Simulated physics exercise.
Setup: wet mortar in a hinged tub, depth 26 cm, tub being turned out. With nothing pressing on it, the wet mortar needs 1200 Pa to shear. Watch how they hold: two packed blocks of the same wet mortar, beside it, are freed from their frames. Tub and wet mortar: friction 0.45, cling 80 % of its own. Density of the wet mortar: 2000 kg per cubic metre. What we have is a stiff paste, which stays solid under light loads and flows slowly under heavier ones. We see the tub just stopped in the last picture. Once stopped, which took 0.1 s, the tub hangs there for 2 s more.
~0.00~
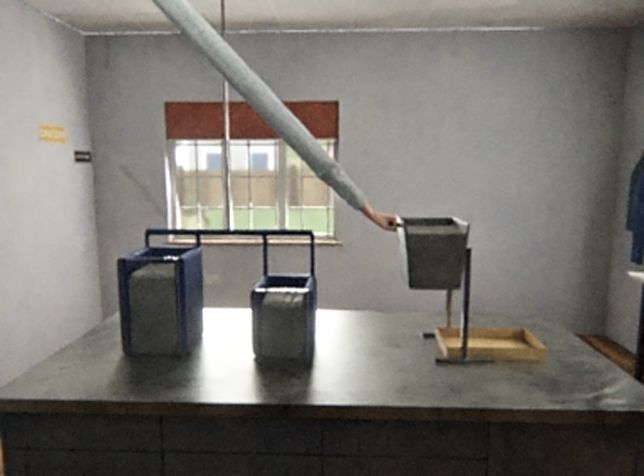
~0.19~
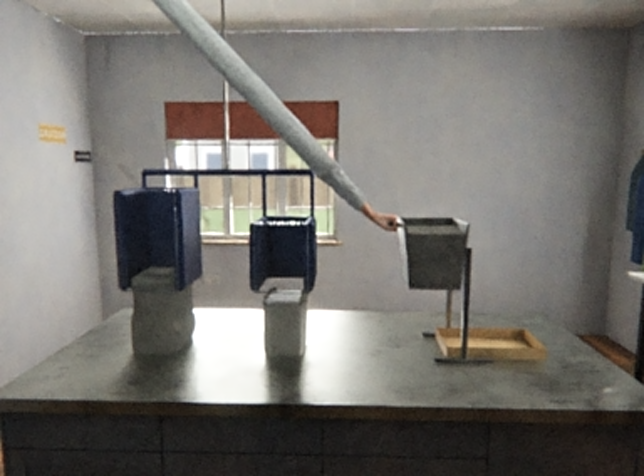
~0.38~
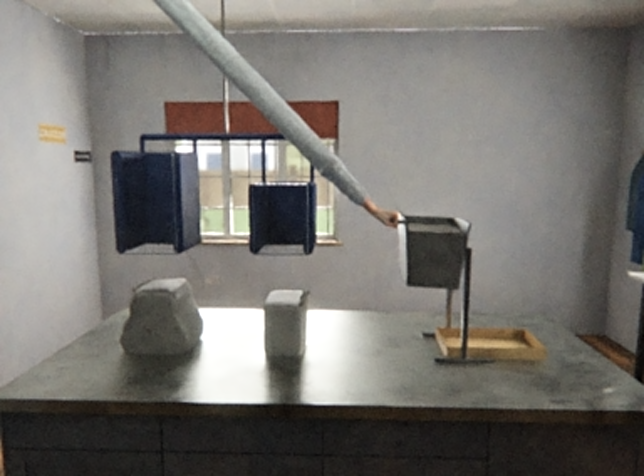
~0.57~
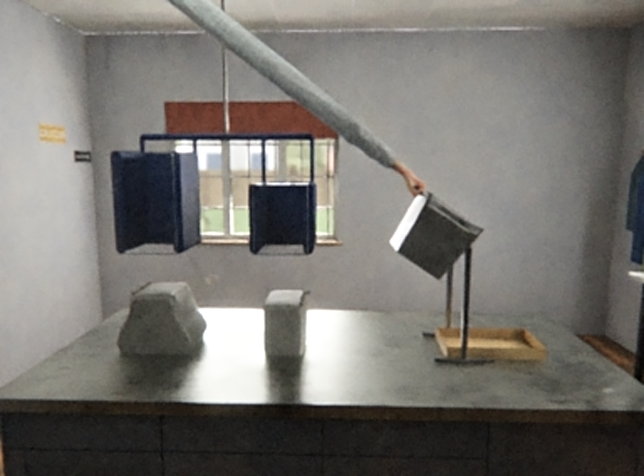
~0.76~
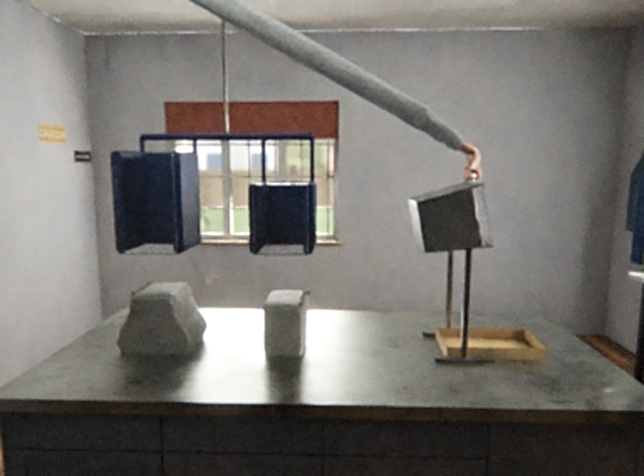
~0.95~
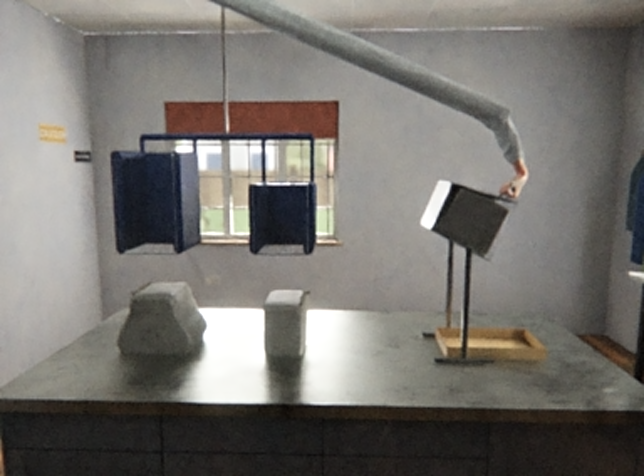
Blue molds lift off two grey blocks, the left one slumps, and a hand tilts a tub.
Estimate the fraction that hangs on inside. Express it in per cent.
I would say roughly 0 per cent.
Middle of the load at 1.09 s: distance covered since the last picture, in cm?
Some 8 cm.
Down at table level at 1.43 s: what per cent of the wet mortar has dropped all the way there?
Down at that time: Approx. 70 %.
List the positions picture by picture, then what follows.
Handle-side rim at (406, 224), tilt 0 degrees; top of the wet mortar at (417, 233); blocks stand 35 cm, 23 cm (left to right), in the first picture.
Handle-side rim at (406, 224), tilt 0 degrees; top of the wet mortar at (417, 233); blocks stand 33 cm, 23 cm (left to right), in the second picture.
Handle-side rim at (408, 221), tilt 3 degrees; top of the wet mortar at (414, 231); blocks stand 27 cm, 23 cm (left to right), in the third picture.
Handle-side rim at (433, 195), tilt 34 degrees; top of the wet mortar at (431, 206); blocks stand 26 cm, 23 cm (left to right), in the fourth picture.
Handle-side rim at (484, 186), tilt 79 degrees; top of the wet mortar at (470, 191); blocks stand 26 cm, 23 cm (left to right), in the fifth picture.
Handle-side rim at (517, 204), tilt 112 degrees; top of the wet mortar at (460, 189); blocks stand 26 cm, 23 cm (left to right), in the sixth picture.
After 1.09 s, the tub is at 112 degrees and holds 73 %.
After 1.26 s, the tub is at 112 degrees and holds 21 %.
After 1.43 s, the tub is at 112 degrees and holds 0 %.
After 1.60 s, the tub is at 112 degrees and holds 0 %.
After 2.95 s, at the end, the tub is at 112 degrees and holds 0 %.
